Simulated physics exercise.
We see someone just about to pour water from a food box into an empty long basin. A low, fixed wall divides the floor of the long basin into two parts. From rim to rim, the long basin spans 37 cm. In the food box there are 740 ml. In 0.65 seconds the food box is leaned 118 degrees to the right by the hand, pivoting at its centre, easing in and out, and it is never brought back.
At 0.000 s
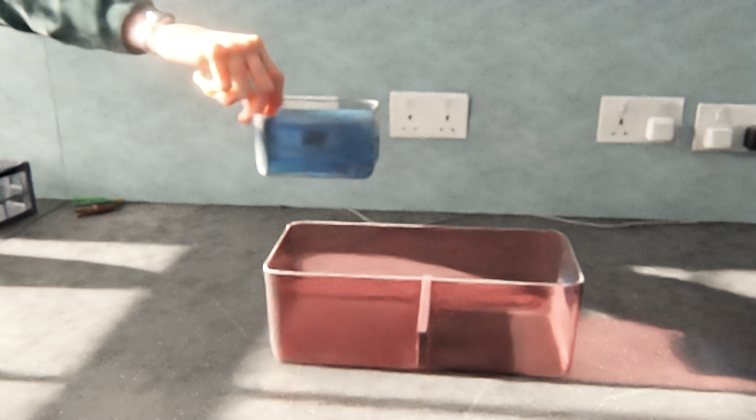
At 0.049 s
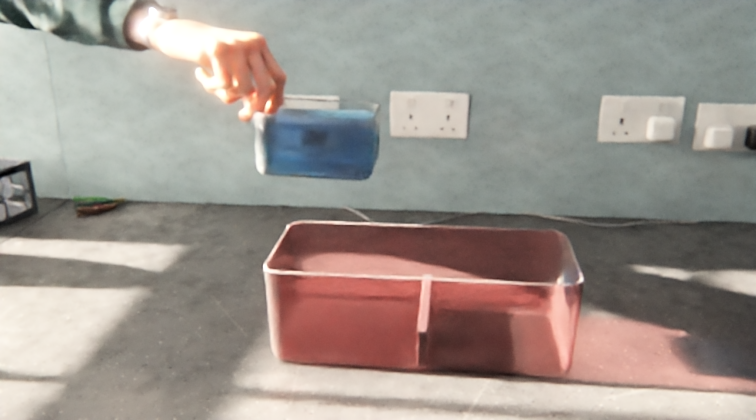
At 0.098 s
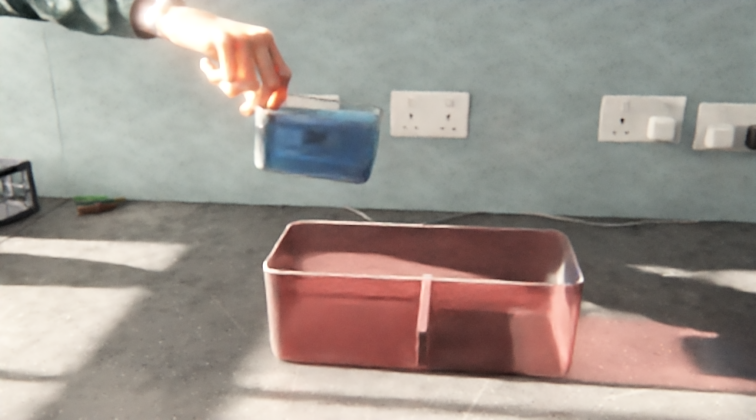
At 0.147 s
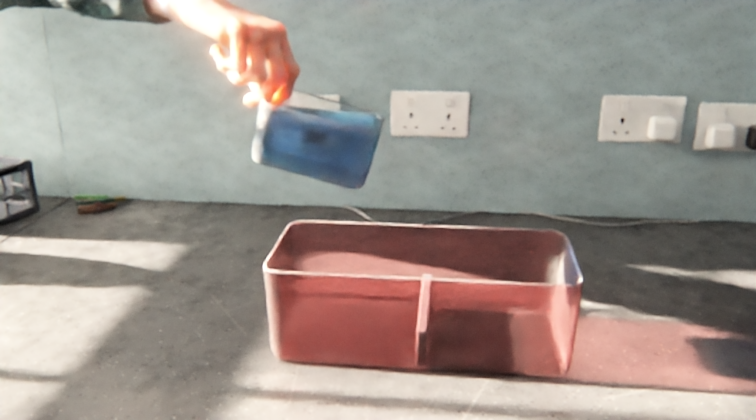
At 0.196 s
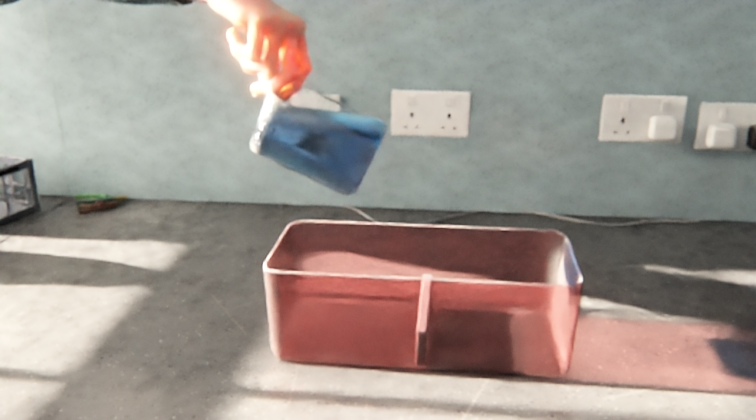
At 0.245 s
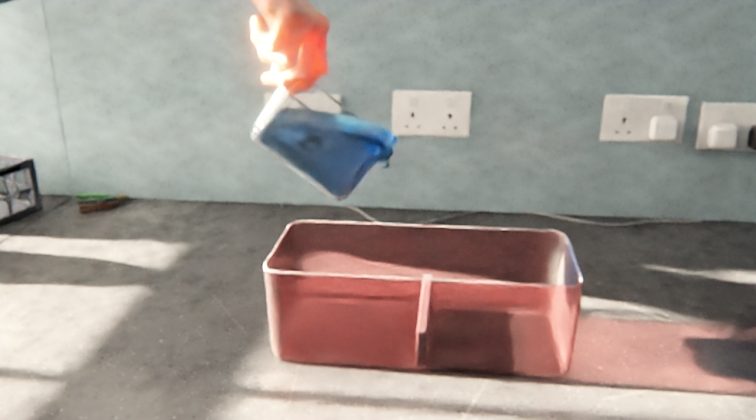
A clear food box of blue water, held by a hand above an empty, reddish long basin with a dividing wall, tilted steadily to the right until some water slipped over its lower edge.
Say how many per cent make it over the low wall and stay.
About 47 per cent makes it over and stays.
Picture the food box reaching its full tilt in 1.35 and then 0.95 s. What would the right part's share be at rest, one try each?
Result: 65 per cent, then 60 per cent.
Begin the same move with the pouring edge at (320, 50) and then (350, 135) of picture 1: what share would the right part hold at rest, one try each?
Roughly 5 per cent the first time and 5 per cent the second.
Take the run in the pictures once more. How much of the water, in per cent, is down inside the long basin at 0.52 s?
50 %, more or less.
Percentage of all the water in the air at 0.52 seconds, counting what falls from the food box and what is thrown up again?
Near 36 per cent of it all.
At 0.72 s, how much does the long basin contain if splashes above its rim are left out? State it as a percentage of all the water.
94 per cent or thereabouts.
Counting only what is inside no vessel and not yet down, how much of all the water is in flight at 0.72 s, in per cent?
Something like 5 per cent is in the air then.
Then, 0.52 s in, the tilt is 106° and 13 per cent is still to pour, 16 is left of the wall and 34 right of it.
Then, 0.72 s in, the tilt is 118° and 1 per cent is still to pour, 48 is left of the wall and 46 right of it.
Then, 0.92 s in, the tilt is 118° and 0 per cent is still to pour, 51 is left of the wall and 46 right of it.
Then, 1.15 s in, the tilt is 118° and 0 per cent is still to pour, 51 is left of the wall and 47 right of it.
Finally, 51 per cent lies left of the wall, 47 right of it and 2 outside.
